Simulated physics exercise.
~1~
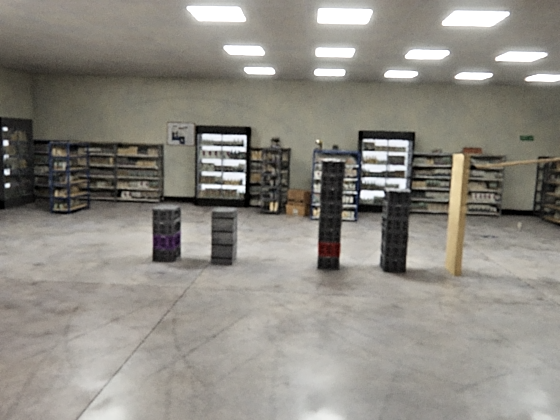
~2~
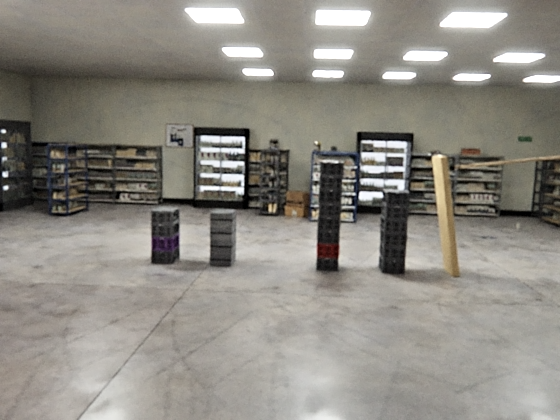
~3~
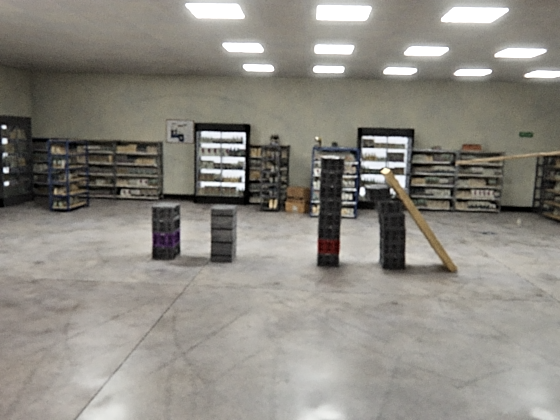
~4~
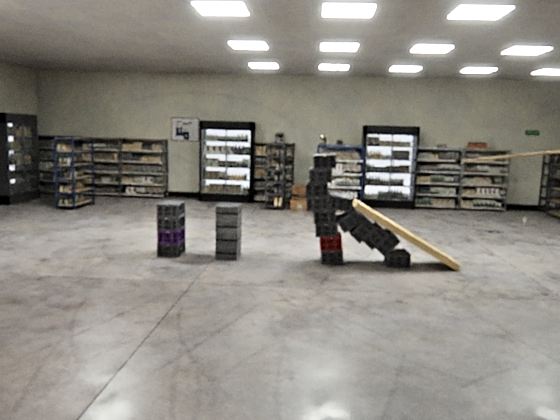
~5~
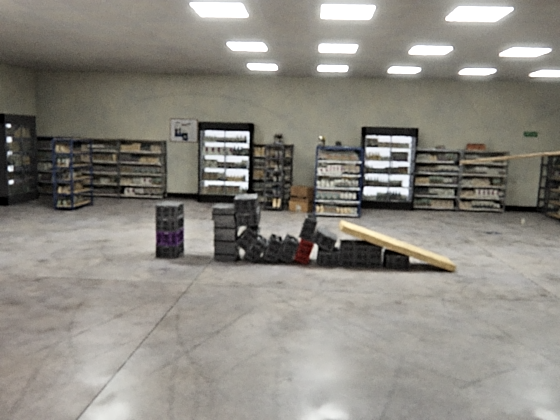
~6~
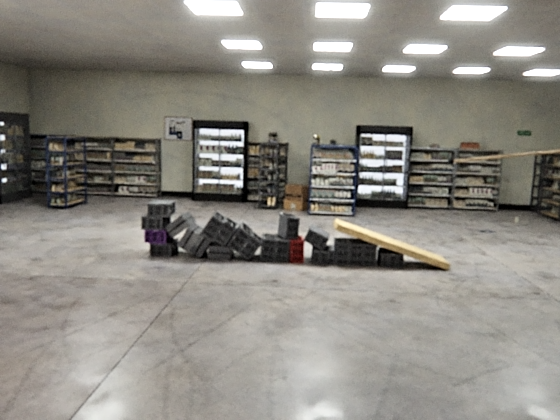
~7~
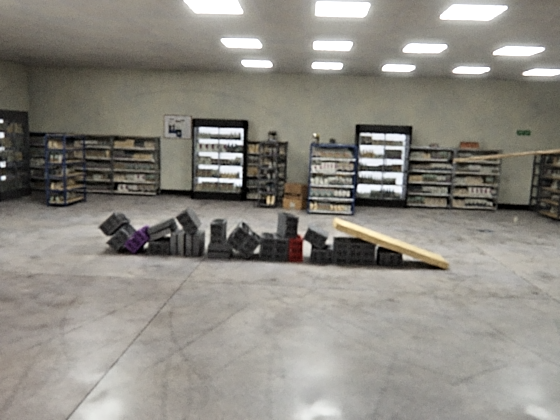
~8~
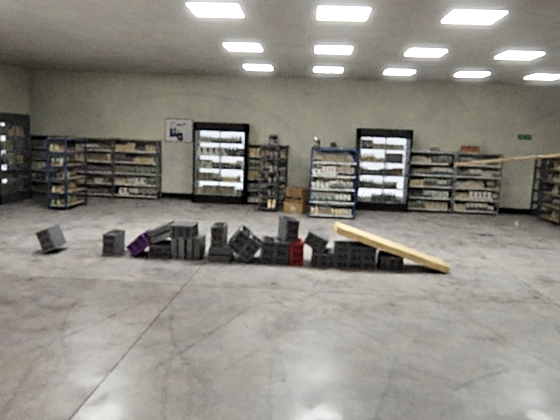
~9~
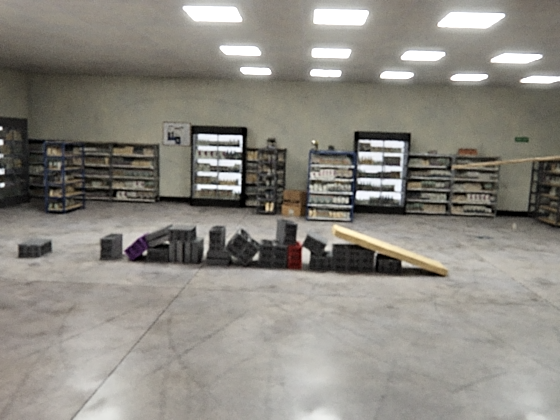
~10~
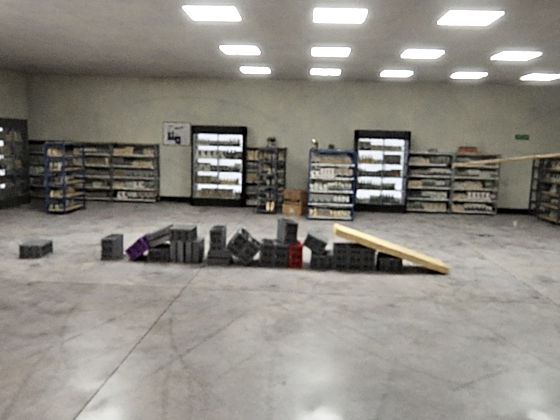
In the video, an upright board beside four stacks of dark crates tips left into the nearest stack, and the stacks topple leftward one after another. The crates end in a low, jumbled row, with one lying apart at the far left and the board resting aslant at the right.
